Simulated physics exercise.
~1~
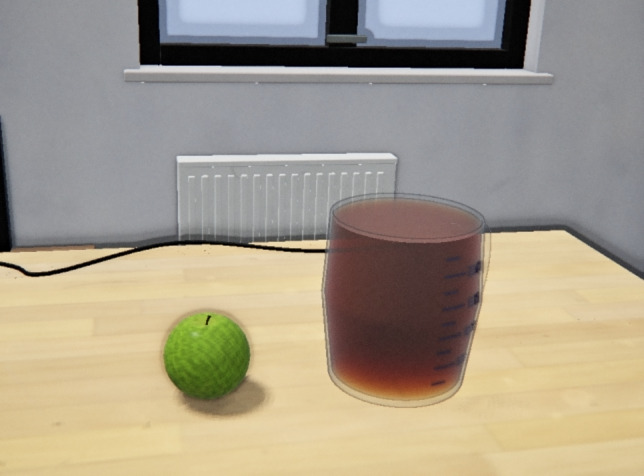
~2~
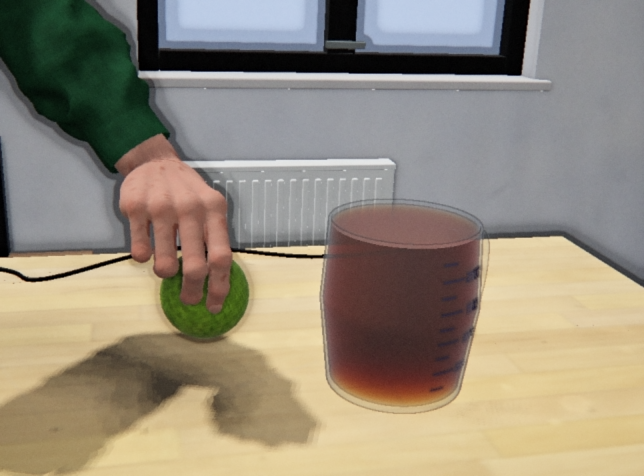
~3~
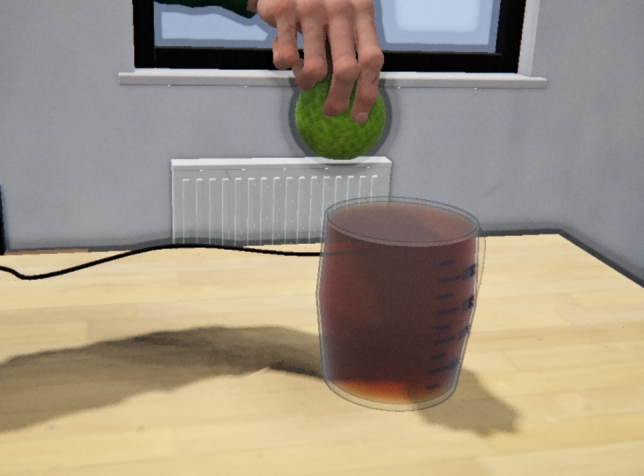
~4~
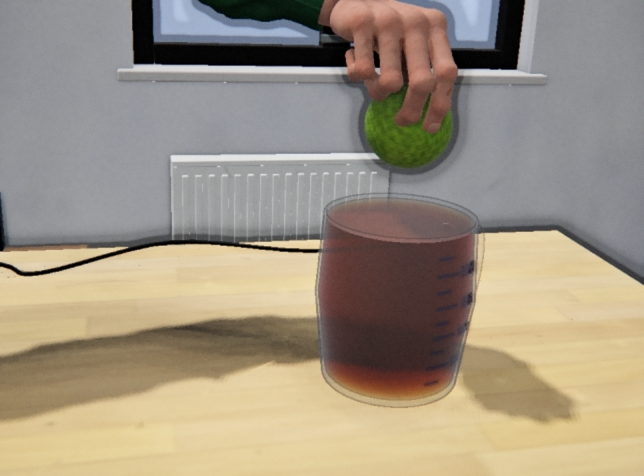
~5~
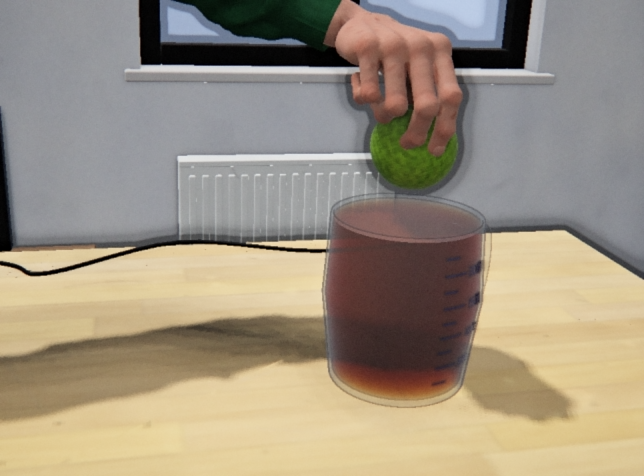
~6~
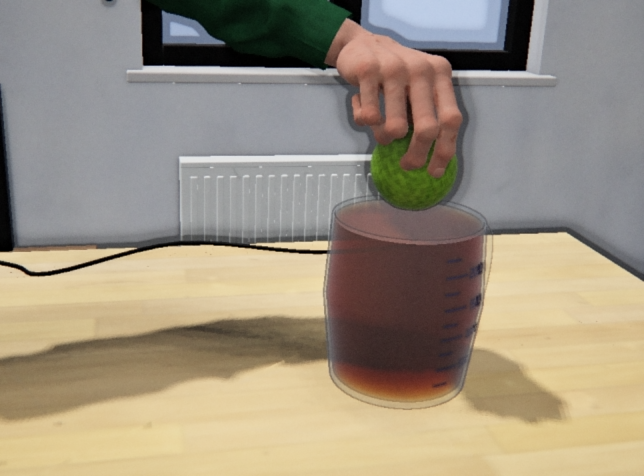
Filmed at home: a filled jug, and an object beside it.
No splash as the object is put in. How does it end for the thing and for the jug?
Iced tea - it stays up. Jug - some spills out.
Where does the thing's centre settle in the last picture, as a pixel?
(408, 233), roughly.
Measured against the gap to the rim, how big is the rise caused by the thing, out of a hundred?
About 250 %.
Soon after, the apple enters the iced tea; the jug is full to the brim.
Later, the apple comes up again; the jug is full to the brim; some has gone over the rim.
In the end, the apple floats; the jug is full to the brim; some has gone over the rim.
